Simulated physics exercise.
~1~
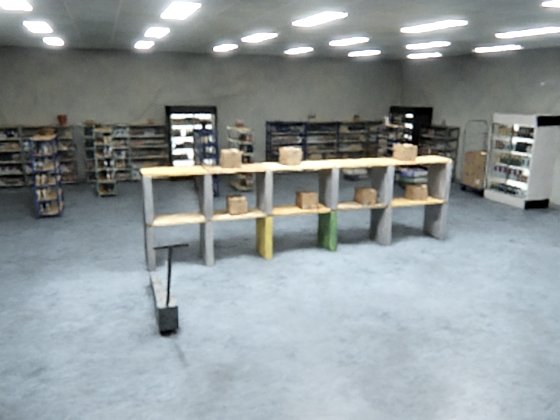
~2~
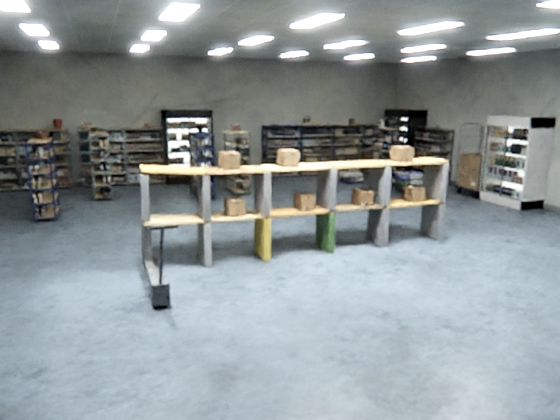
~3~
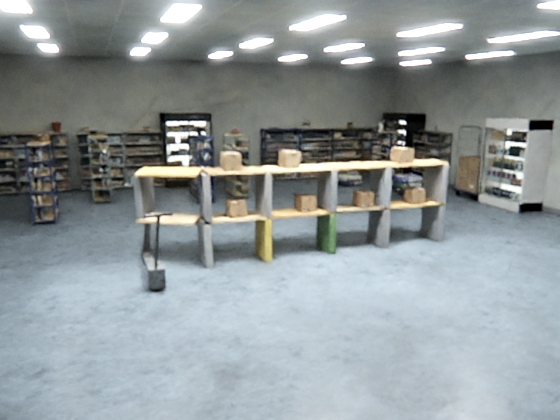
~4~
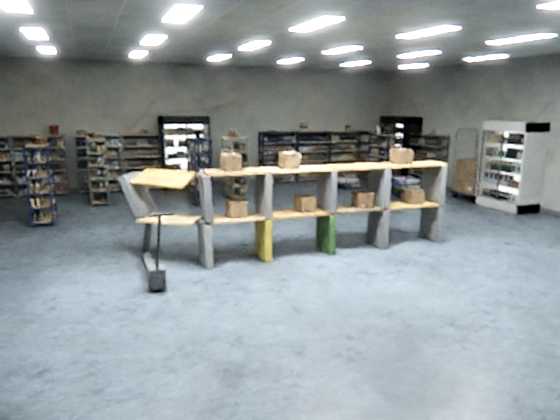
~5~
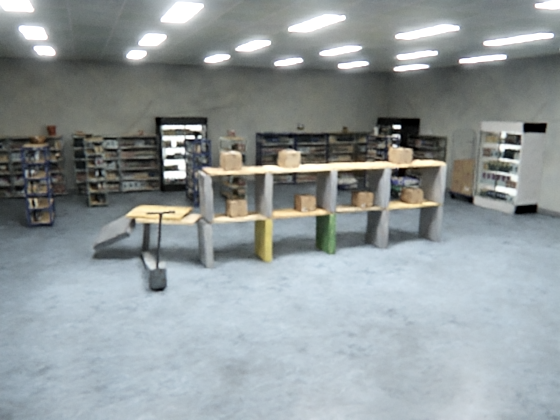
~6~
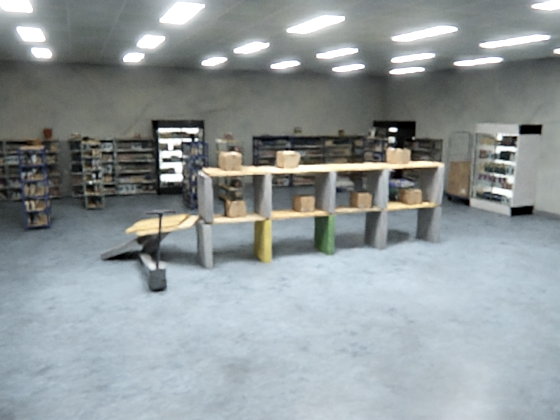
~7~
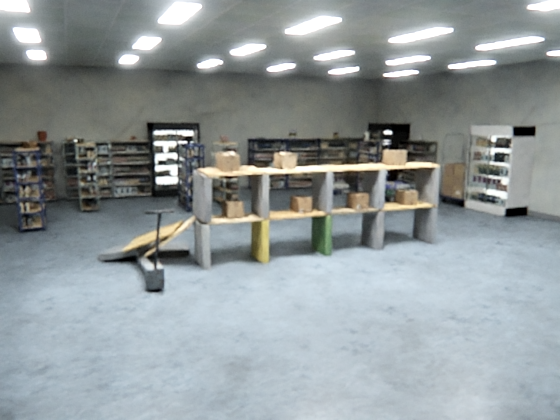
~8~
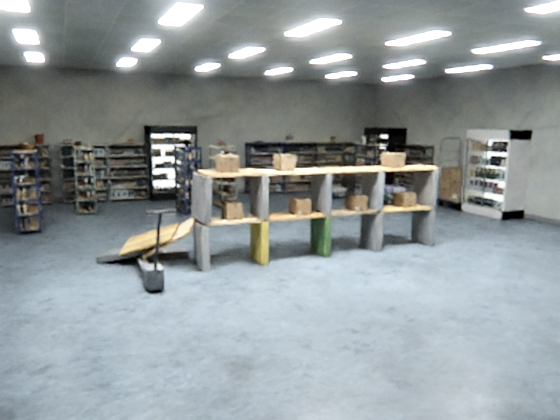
A long two-tier shelf loses its left end as a jack slides in, the rest standing.
